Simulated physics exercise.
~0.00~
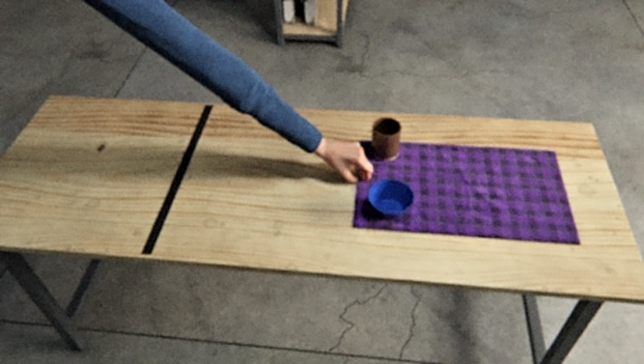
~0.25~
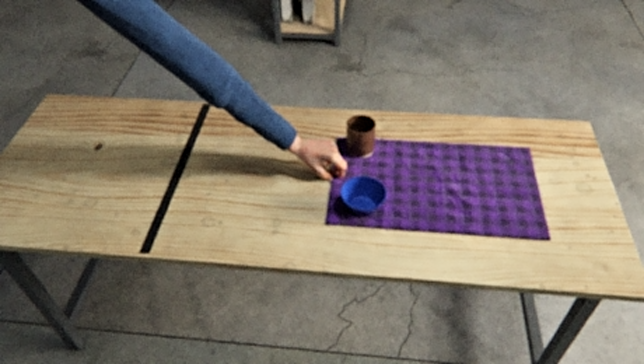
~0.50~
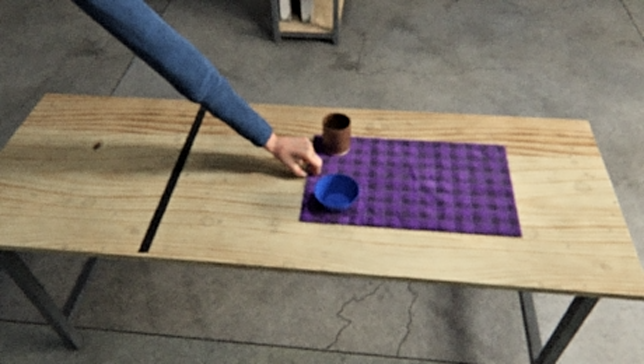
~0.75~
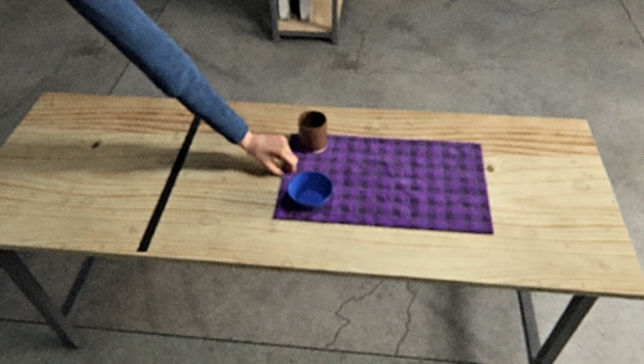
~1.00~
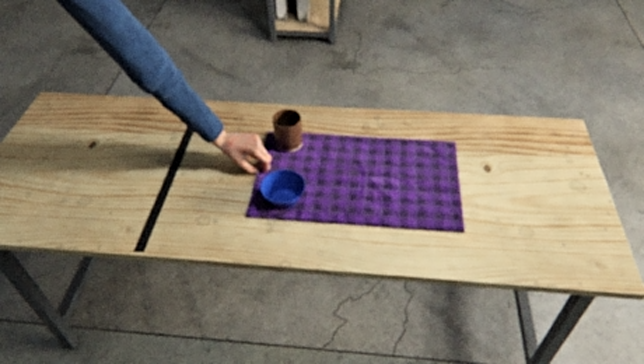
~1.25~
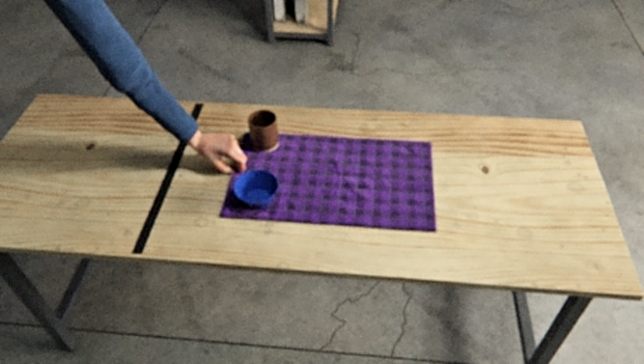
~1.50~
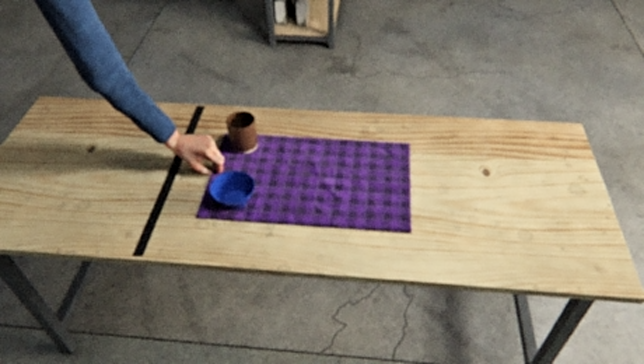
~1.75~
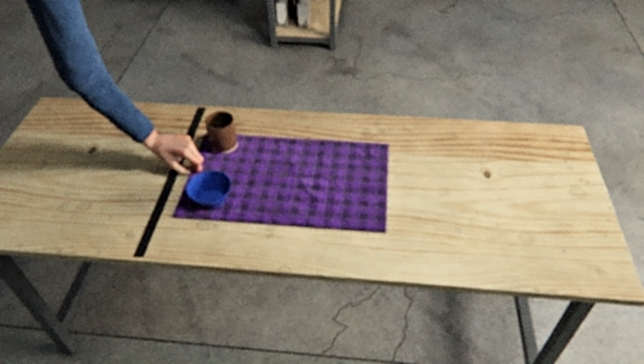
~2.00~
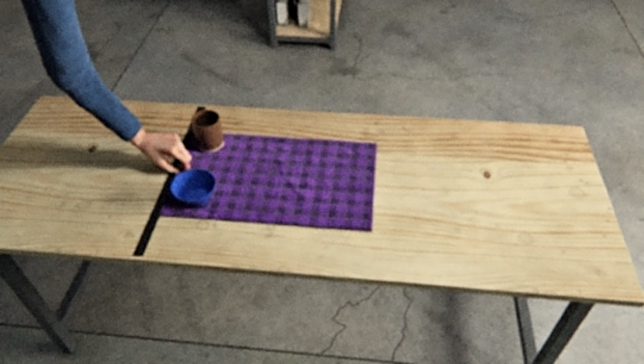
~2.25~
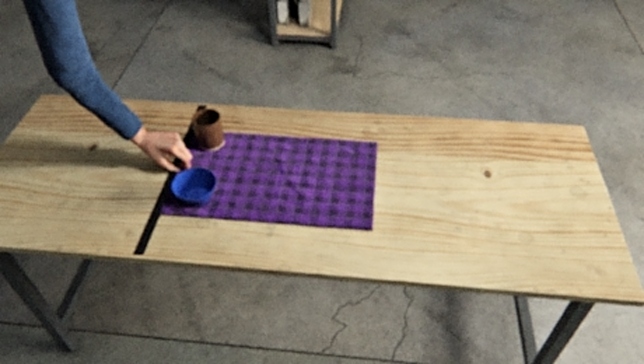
A purple checked cloth carrying a blue bowl and a brown mug slides across a pale wooden table, seen from above at an angle in a room with a grey concrete floor. The bowl sits near the cloth's front left corner, with the mug behind it at the back left. A hand in a blue sleeve reaches in from the upper left, grips the left edge and pulls everything steadily leftward toward a black strip of tape. The cloth stops with its edge at the tape, and the bowl and mug both remain on it.
